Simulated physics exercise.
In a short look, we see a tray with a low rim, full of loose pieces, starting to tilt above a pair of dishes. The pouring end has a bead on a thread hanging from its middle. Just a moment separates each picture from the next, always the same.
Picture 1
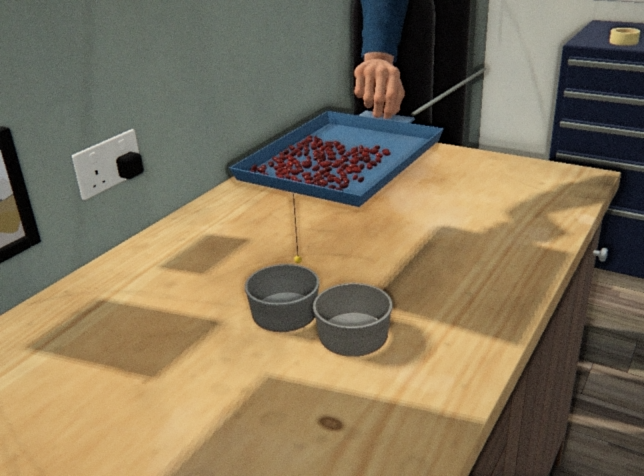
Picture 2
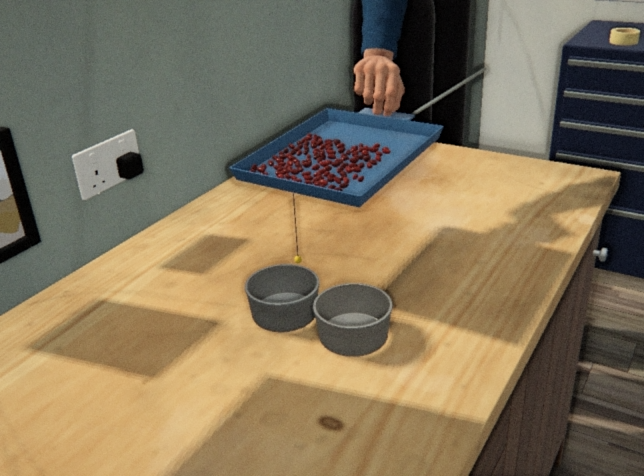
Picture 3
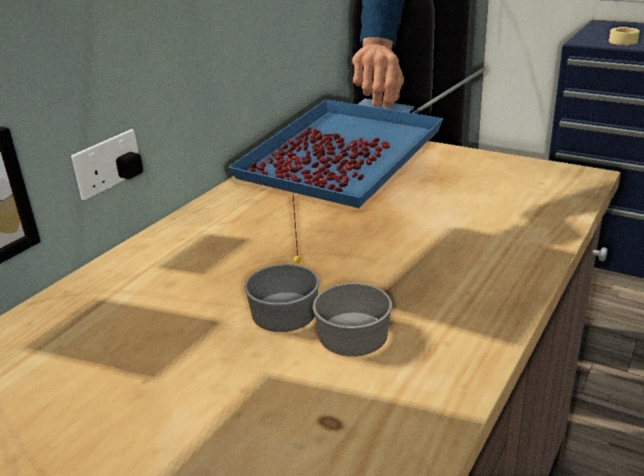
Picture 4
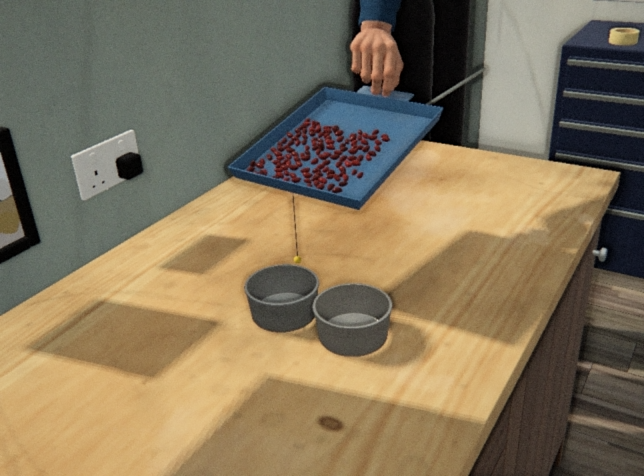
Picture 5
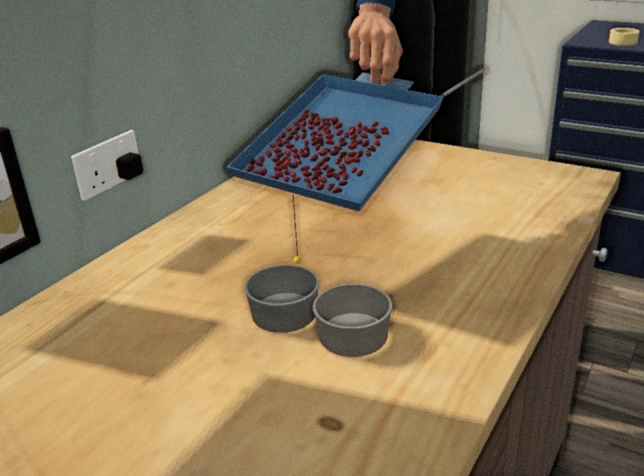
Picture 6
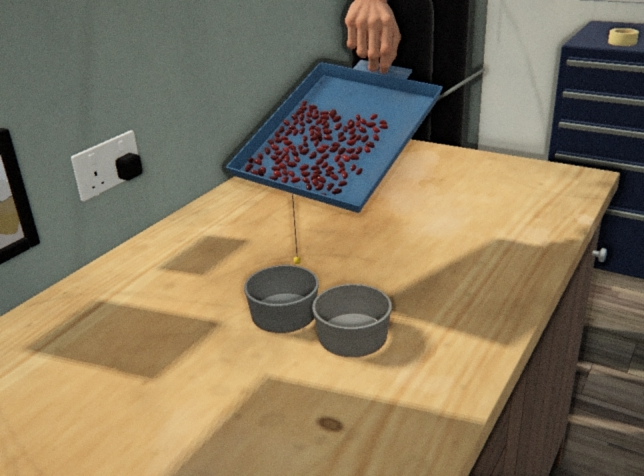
A hand slowly raising the back of a blue tray of red kidney beans, tilting it towards two grey dishes below.
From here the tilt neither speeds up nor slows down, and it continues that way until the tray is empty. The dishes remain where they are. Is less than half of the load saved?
No, I'd say the dishes catch most of it, honestly.
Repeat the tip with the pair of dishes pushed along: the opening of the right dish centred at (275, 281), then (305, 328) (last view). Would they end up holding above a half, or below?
For the earlier try a smaller portion is kept, for the later one a smaller portion.
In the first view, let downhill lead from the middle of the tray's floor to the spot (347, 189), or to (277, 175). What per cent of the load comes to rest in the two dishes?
I'd expect around 50 in a hundred first and around 10 in a hundred second.
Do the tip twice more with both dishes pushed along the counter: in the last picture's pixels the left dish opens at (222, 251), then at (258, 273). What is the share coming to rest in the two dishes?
0 %, 60 %.
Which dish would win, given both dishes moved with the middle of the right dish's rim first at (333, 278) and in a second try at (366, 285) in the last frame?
The first time it is the dish to the right, and the second time it is the dish to the right.
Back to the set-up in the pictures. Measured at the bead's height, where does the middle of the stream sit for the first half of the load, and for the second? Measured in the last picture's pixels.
Early half: (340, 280); late half: (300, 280).
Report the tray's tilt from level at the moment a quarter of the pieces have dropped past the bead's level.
Roughly 110 degrees from level.
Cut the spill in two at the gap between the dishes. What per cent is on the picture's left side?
About 70 percent.
Soon after the last picture, tray tipped steeply; nearly all on the tray; a stray few in the air.
A little later, tray tipped past a quarter turn; most on the tray; a small part in the right dish; a stray few in the left dish; a stray few in the air.
Later still, tray tipped past a quarter turn; about half in the right dish; about a third in the left dish; about a quarter outside both.
At rest, tray tipped past a quarter turn; about half in the right dish; about a third in the left dish; about a quarter outside both.
